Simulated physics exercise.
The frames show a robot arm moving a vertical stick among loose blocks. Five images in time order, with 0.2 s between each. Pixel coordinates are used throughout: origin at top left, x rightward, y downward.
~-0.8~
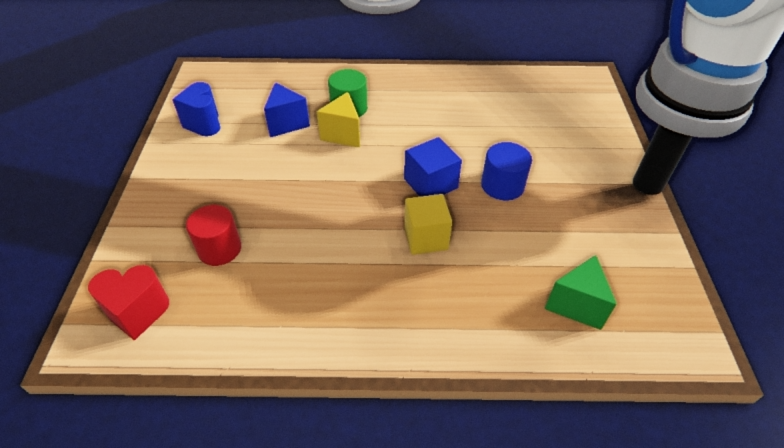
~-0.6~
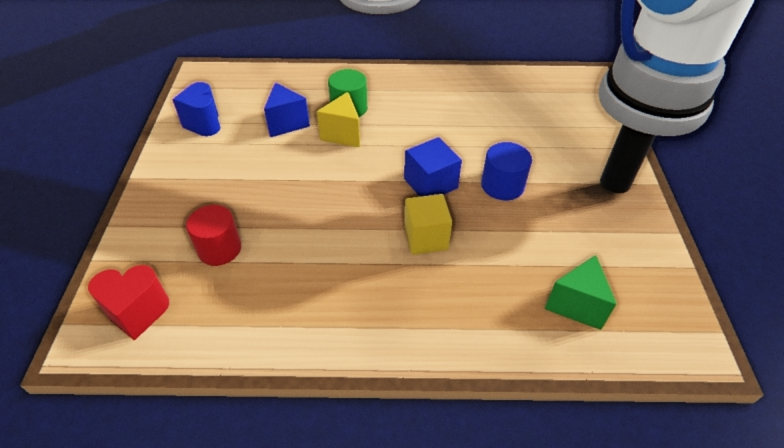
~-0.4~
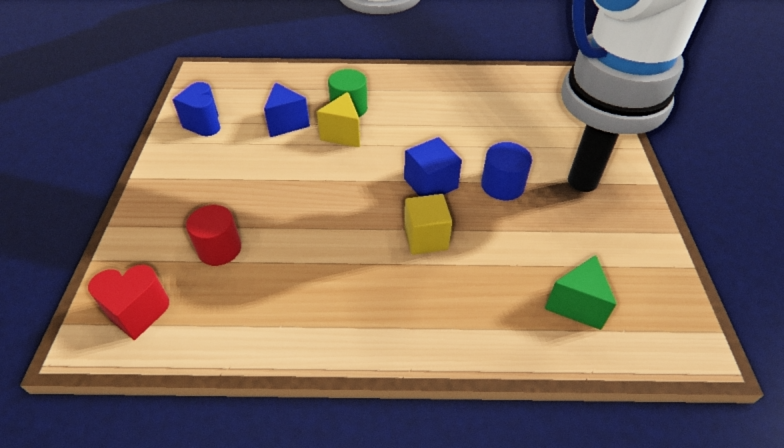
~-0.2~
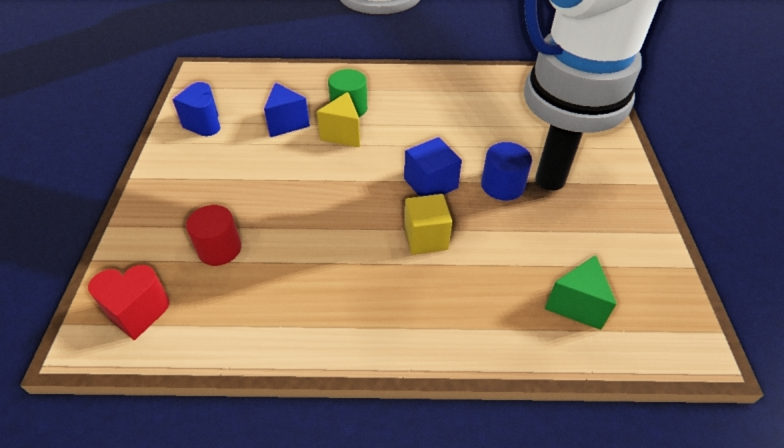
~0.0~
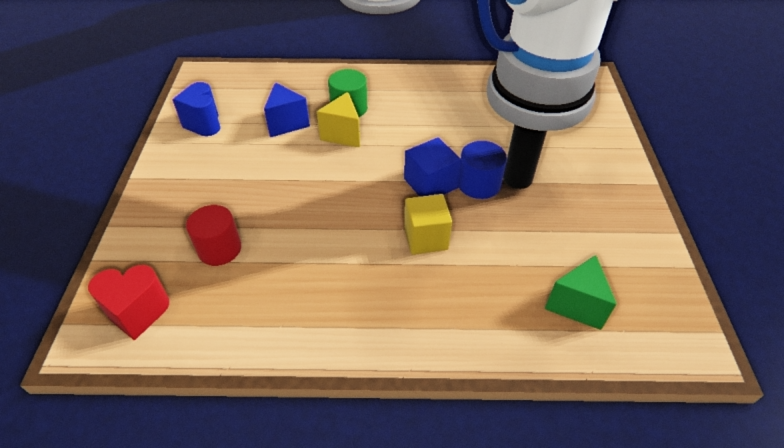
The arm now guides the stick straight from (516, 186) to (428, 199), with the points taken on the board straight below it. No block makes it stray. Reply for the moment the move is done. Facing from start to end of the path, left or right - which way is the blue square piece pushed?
Measured against the direction from start to end, the blue square piece shifts toward the right-hand side.
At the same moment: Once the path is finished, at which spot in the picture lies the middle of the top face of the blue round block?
Put as a pixel place, it's (390, 168).
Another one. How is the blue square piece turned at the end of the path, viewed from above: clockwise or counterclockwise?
From above, it looks like the blue square piece goes clockwise.
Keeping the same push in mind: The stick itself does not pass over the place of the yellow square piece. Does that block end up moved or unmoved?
That block is not shifted.
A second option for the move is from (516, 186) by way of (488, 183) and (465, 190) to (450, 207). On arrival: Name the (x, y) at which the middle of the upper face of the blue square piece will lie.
My prediction: (377, 156).
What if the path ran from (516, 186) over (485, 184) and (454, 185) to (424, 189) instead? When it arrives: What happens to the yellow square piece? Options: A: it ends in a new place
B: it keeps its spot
Answer: B.
The first path, step by step. Halfway along, stick (473, 186); blue square piece (395, 155), turned 55° clockwise; blue round block (438, 165).
At the end, stick (428, 192); yellow square piece in place; blue square piece (356, 148), turned 85° clockwise; blue round block (390, 168).
